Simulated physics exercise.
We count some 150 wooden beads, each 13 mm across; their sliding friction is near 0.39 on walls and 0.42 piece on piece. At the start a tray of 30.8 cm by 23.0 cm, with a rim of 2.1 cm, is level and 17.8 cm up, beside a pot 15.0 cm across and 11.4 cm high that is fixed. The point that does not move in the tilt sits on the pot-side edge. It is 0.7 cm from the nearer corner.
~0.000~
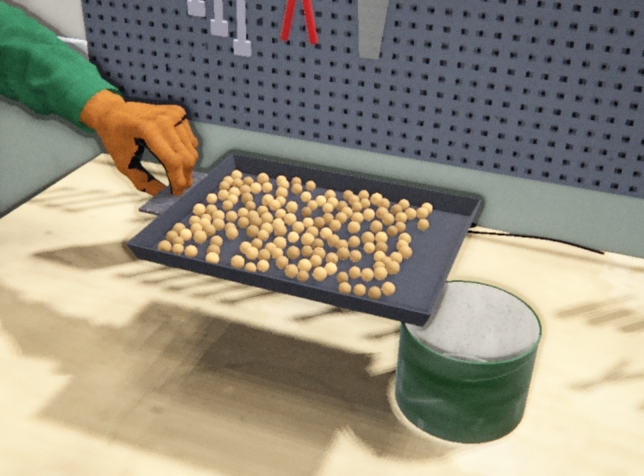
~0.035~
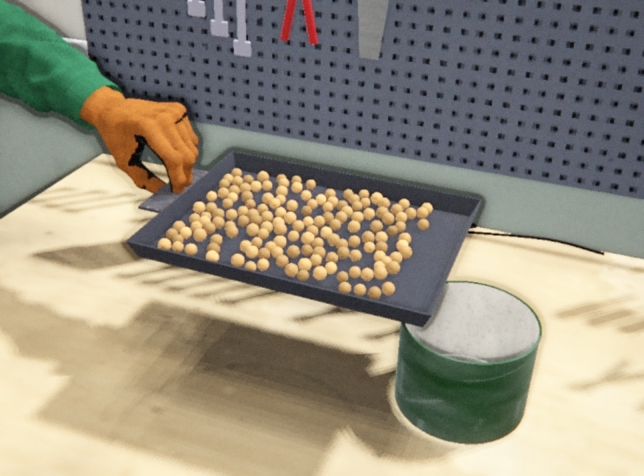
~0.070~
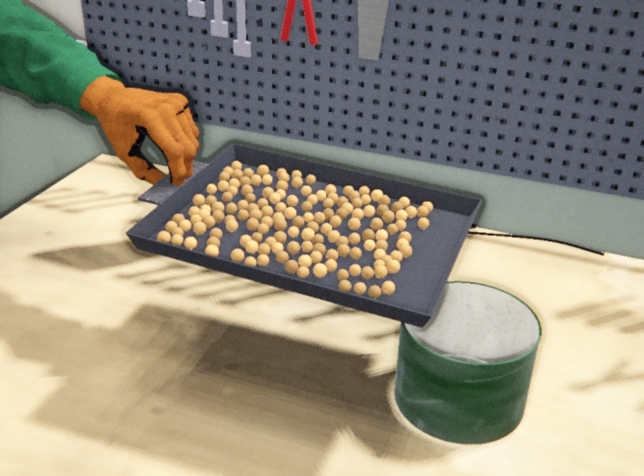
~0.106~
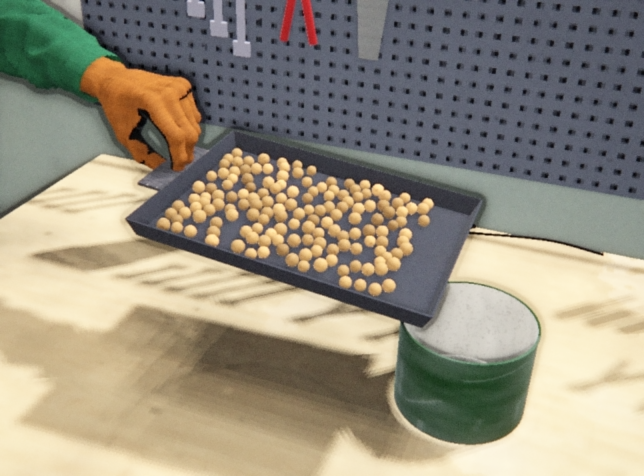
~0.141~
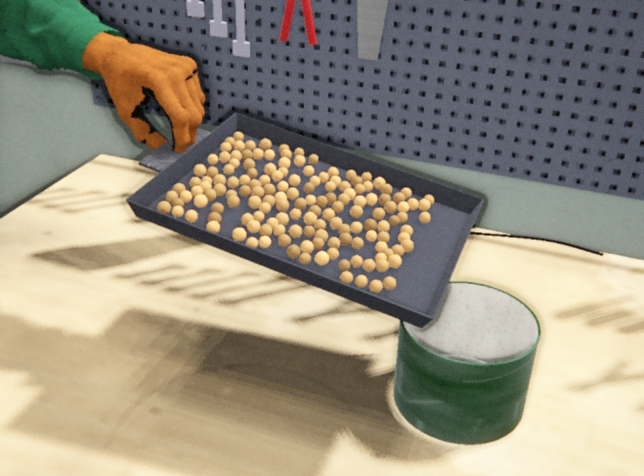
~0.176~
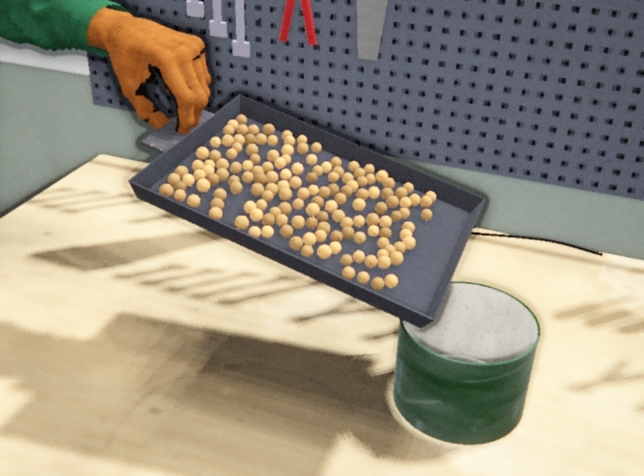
An orange-gloved hand lifts the left end of a dark tray of wooden beads.
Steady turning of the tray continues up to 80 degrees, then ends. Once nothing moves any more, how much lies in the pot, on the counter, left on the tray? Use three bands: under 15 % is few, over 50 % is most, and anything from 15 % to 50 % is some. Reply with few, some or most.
Pot: Some, counter: Most, tray: Few.
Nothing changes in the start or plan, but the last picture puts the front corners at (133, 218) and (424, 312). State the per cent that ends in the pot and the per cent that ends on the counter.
Pot: 0, counter: 100.
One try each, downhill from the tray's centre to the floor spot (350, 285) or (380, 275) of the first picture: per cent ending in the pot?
The share comes to roughly 0 in a hundred, then roughly 0 in a hundred.
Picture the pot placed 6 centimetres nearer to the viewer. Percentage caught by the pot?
I'd put it at around 50 per cent.
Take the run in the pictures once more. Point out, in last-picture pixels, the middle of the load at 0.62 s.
At that moment the load's centre is around (464, 258).
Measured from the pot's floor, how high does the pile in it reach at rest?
Around 1.5 cm above the floor.
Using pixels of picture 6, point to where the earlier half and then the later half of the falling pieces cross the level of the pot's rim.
The first half passes near (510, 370) and the second half near (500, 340).
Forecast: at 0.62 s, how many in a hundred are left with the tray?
I'd say close to 85 per cent.
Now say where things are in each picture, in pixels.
Tray tilt 0 degrees, front corners at (137, 241) and (424, 308); middle of the pieces at (298, 227); pot at (471, 319), in the first frame.
Tray tilt 1 degrees, front corners at (137, 239) and (425, 308); middle of the pieces at (298, 226), in the second frame.
Tray tilt 3 degrees, front corners at (136, 231) and (425, 309); middle of the pieces at (298, 222), in the third frame.
Tray tilt 6 degrees, front corners at (136, 217) and (426, 309), lowest corner right front; middle of the pieces at (299, 214), in the fourth frame.
Tray tilt 10 degrees, front corners at (137, 199) and (427, 310), lowest corner right front; middle of the pieces at (301, 204), in the fifth frame.
Tray tilt 14 degrees, front corners at (140, 180) and (428, 311), lowest corner right front; middle of the pieces at (303, 194); pot at (469, 320). Its pace works out near 125 degrees a second, in the sixth frame.
After 0.44 s, tilt 47 degrees; the tray holds 100 %, the pot 0 %.
After 0.62 s, tilt 70 degrees; the tray holds 85 %, the pot 0 %.
After 0.91 s, tilt 80 degrees; the tray holds 5 %, the pot 30 %.
At rest (2.0 s), pot 35 %, counter 65 %, tray 0 %.
